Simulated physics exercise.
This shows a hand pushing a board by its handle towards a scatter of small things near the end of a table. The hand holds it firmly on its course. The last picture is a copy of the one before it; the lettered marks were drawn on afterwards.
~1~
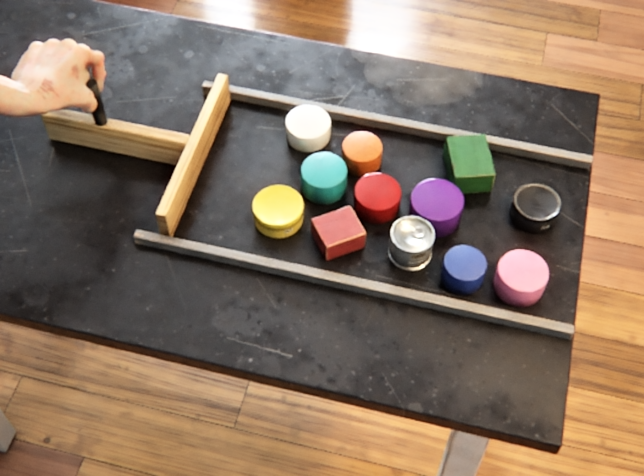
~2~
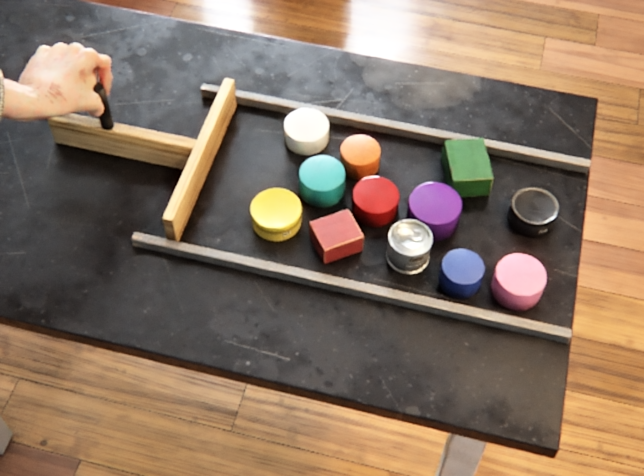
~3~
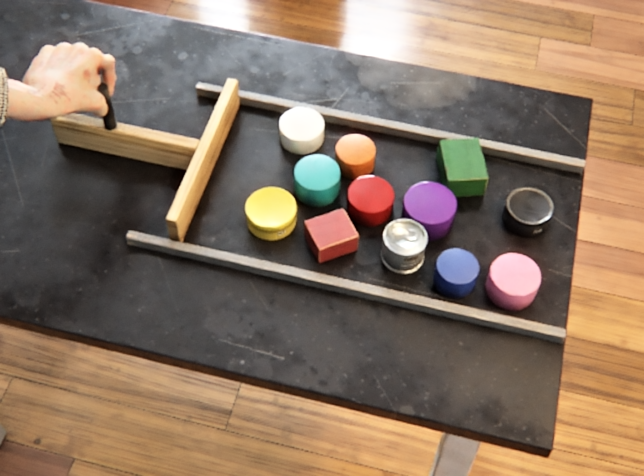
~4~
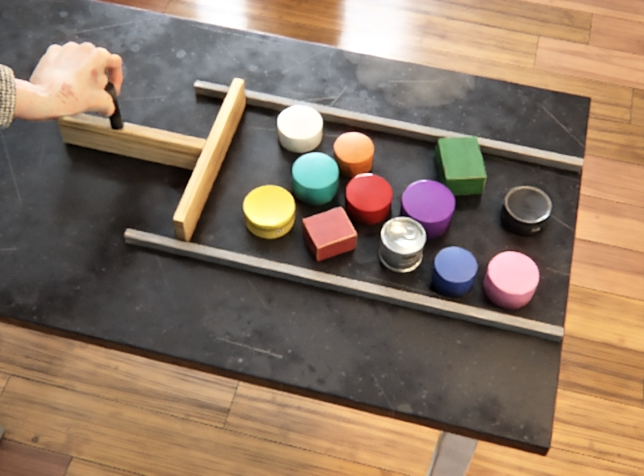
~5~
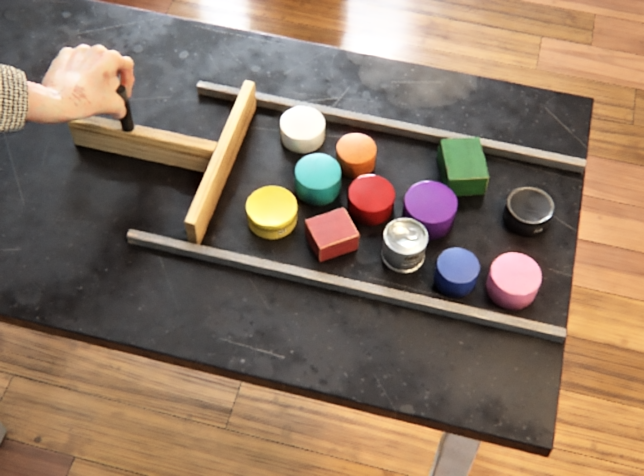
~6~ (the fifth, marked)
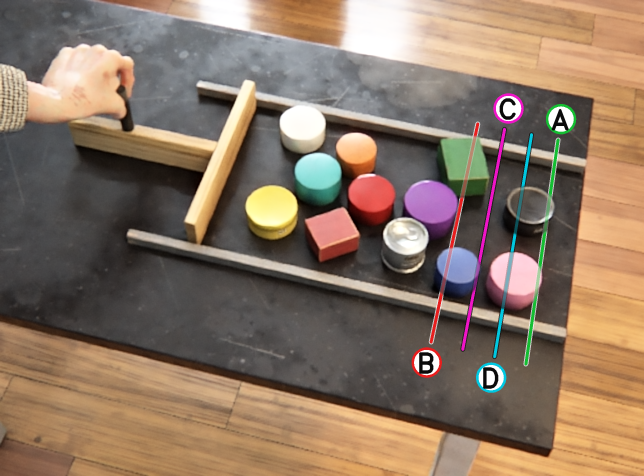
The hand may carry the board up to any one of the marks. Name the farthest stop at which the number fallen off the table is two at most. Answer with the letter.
Stop at B.
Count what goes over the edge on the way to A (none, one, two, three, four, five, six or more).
By then, six or more.
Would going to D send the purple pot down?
By then, yes.
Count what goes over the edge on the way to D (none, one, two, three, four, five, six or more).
In all, six or more.
On the marked copy, A at (543, 242); B at (456, 224); C at (485, 230); D at (515, 236).
Following B. Soon after the start, board (304, 165); white pot (349, 136); red block (354, 249).
Later, board (389, 183); black tub (541, 210); pink tin (522, 284).
In the end, board (457, 198); black tub over the edge; purple pot (568, 252); one fallen.
As for the rest, A drops eight; C drops four; D drops eight.
